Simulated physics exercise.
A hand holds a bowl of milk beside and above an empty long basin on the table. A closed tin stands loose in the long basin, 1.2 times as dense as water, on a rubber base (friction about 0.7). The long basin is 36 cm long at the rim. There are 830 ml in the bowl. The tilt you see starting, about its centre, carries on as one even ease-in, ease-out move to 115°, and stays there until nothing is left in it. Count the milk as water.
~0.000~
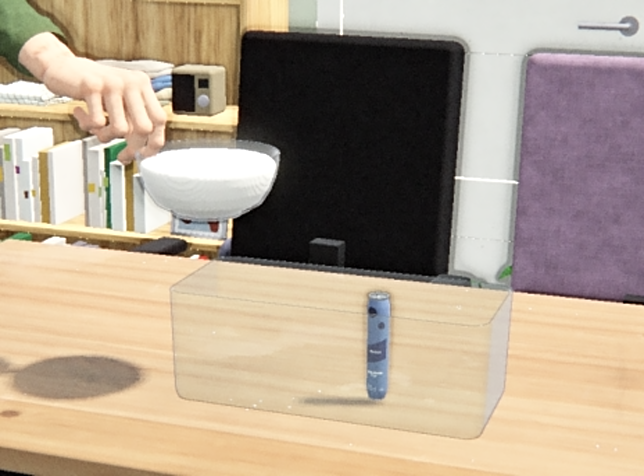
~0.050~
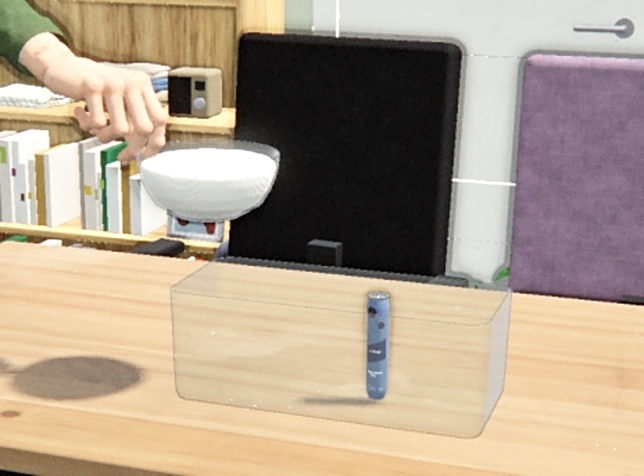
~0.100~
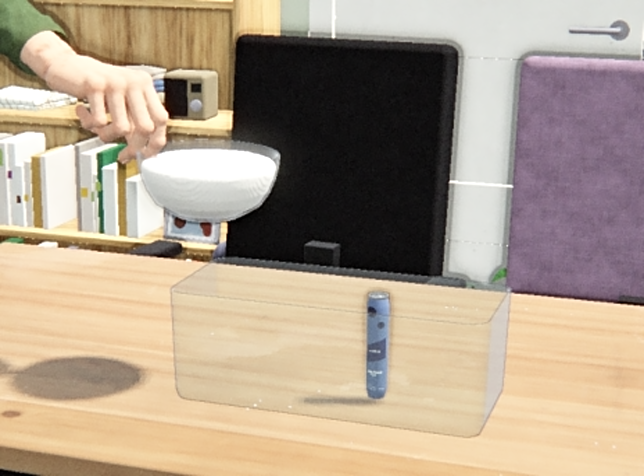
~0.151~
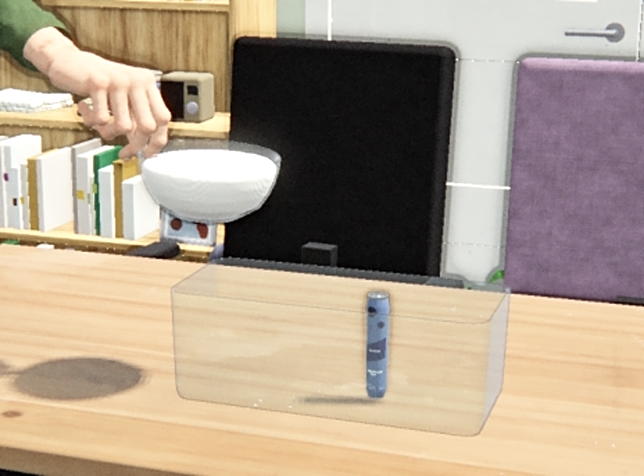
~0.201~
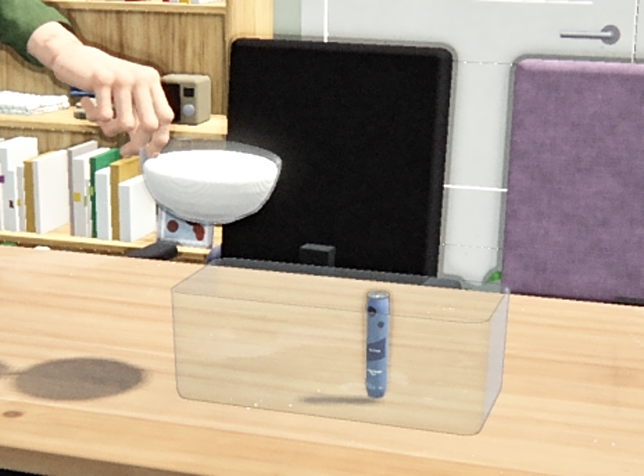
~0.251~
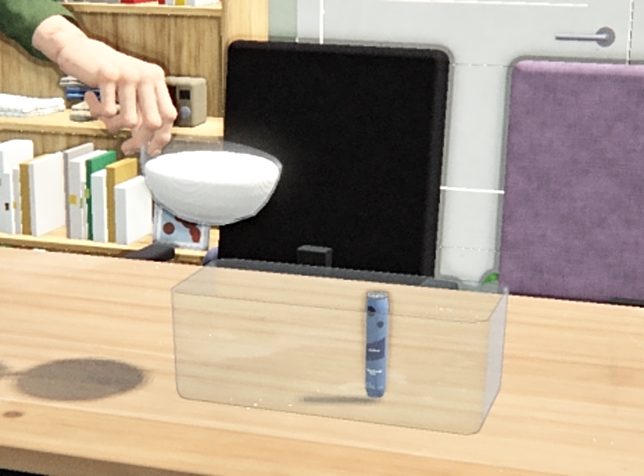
A hand reaching in from the upper left holds a white bowl of milk above a pale wooden table, seen from slightly above, with book-filled shelves and a grey door behind. Right of the bowl, a slim blue tin stands in a clear basin, before one black and one purple panel. The bowl begins tilting very slightly rightward, while the camera drifts slightly, shifting the background left.
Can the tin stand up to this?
It remains upright.
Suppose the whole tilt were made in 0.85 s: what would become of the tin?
The tin stays up.
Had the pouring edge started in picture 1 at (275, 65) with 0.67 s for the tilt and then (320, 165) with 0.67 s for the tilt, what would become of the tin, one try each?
First it falls; then it falls.
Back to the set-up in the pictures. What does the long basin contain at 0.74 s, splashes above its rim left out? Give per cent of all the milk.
About 32 per cent.
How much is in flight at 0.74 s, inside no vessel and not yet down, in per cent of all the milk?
Some 30 per cent.
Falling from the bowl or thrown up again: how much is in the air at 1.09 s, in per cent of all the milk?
Some 2 per cent.
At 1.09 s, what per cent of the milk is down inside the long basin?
Near 98 in a hundred.
By 0.74 s the tilt is 64° and 38 per cent is still to pour; the tin stands where it began.
By 1.09 s the tilt is 104° and 0 per cent is still to pour; the tin stands where it began.
By 1.47 s the tilt is 115° and 0 per cent is still to pour; the tin stands where it began.
By 1.87 s the tilt is 115° and 0 per cent is still to pour; the tin stands where it began.
At rest the tin stands where it began.
